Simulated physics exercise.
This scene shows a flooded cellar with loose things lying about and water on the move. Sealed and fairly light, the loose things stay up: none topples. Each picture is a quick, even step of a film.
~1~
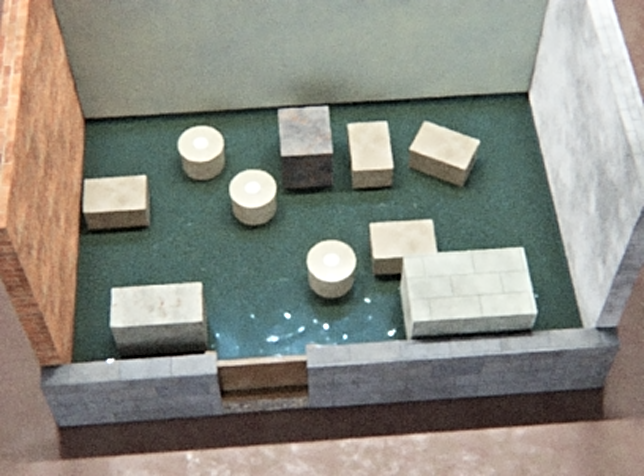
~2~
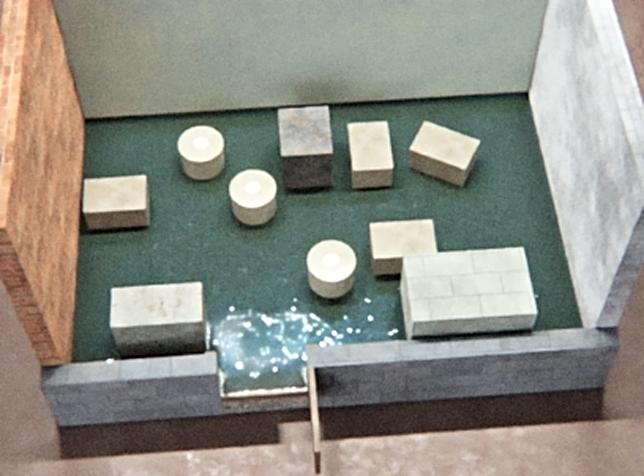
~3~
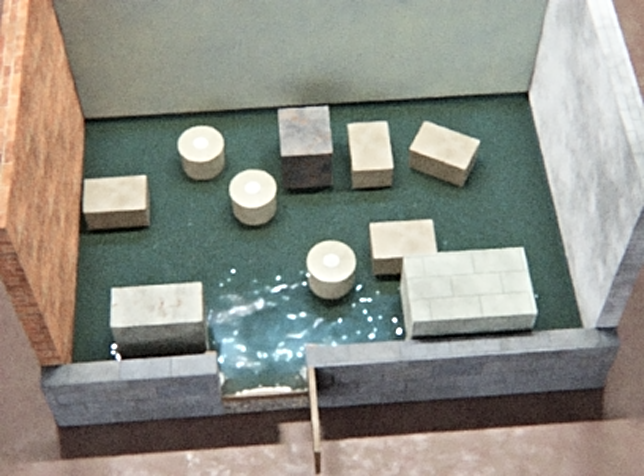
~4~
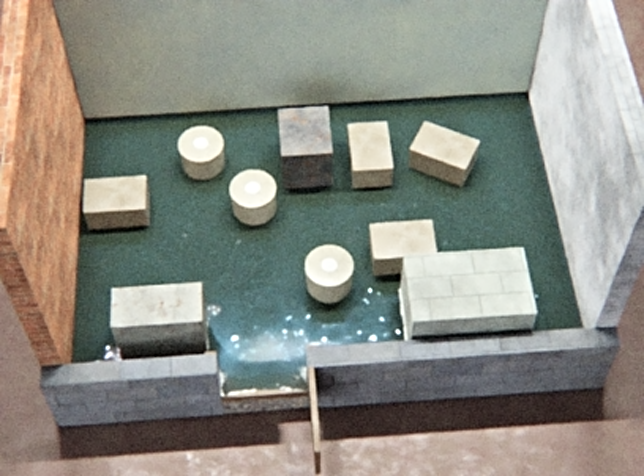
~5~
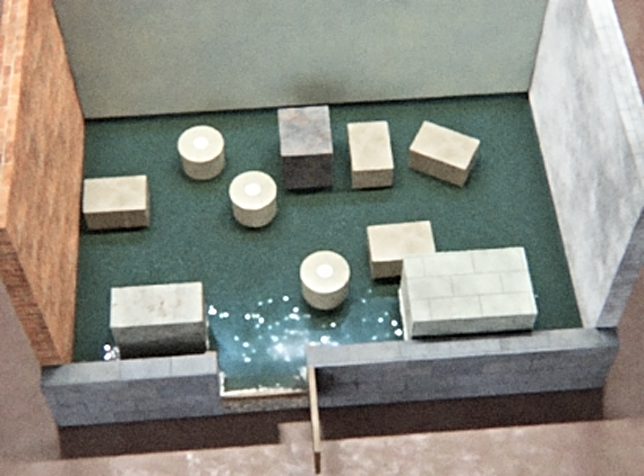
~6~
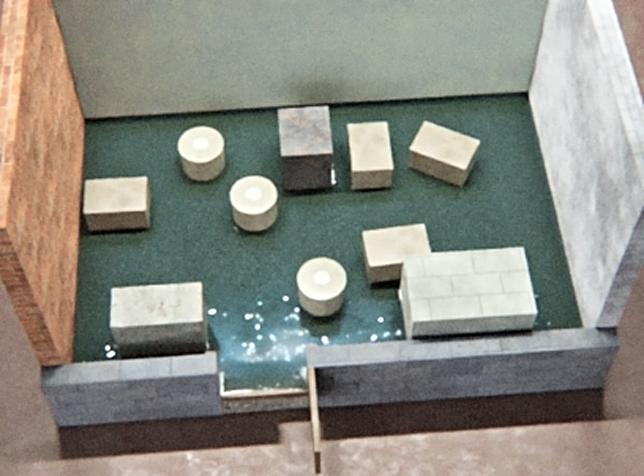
Dark green water covers the floor of a walled cellar, seen from above by a still camera, with brick on the left and pale walls behind and to the right. Three round cream tubs, several beige crates, a dark block and large pale blocks stand around it. A gate in the low grey front wall swings outward, white glints spread across the water inside, then the nearest tub and crate drift slightly toward the front-left.
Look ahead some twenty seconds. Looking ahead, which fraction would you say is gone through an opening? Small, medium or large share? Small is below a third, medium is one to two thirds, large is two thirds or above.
A medium share.
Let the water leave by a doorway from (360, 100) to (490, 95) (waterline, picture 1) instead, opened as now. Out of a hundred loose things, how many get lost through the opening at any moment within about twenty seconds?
90 per cent or so.
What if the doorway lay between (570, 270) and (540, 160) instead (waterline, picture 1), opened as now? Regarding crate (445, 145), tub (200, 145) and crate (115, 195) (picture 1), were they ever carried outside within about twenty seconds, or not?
The first one exits, the second never exits, the third never exits.
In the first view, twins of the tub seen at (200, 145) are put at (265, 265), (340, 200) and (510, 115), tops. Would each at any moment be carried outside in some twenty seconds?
Escapes; escapes; remains.
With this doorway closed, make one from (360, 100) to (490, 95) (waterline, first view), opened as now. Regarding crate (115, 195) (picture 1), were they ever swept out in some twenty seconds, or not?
As for this one, I'd say it is held back.
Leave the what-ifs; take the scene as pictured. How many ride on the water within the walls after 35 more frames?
That comes out at 4.
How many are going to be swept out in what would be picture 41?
I count 3 altogether.
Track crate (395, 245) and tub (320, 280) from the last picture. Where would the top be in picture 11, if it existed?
Close to pixel (367, 270) and pixel (295, 326).
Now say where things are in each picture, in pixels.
A tub at (332, 261) floats; a crate at (403, 239) floats; 0 of 7 have shifted, in the first picture.
A tub at (332, 261), afloat; a crate at (403, 239), afloat; 0 of 7 have shifted, in the second picture.
A tub at (331, 261) floats; a crate at (403, 239), afloat; 0 of 7 have shifted, in the third picture.
A tub at (329, 265) floats, close to its start; a crate at (403, 239) floats; 0 of 7 have shifted, in the fourth picture.
A tub at (325, 272) floats, close to its start; a crate at (401, 241), afloat; 1 of 7 have shifted, in the fifth picture.
A tub at (322, 279), afloat, close to its start; a crate at (397, 245) floats, close to its start; 3 of 7 have shifted, in the sixth picture.
A moment on, 0 of 7 are out; 7 afloat.
Next, 1 of 7 are out; 6 afloat.
Later, 3 of 7 are out; 4 afloat.
In the end, 3 of 7 are out; 4 afloat.
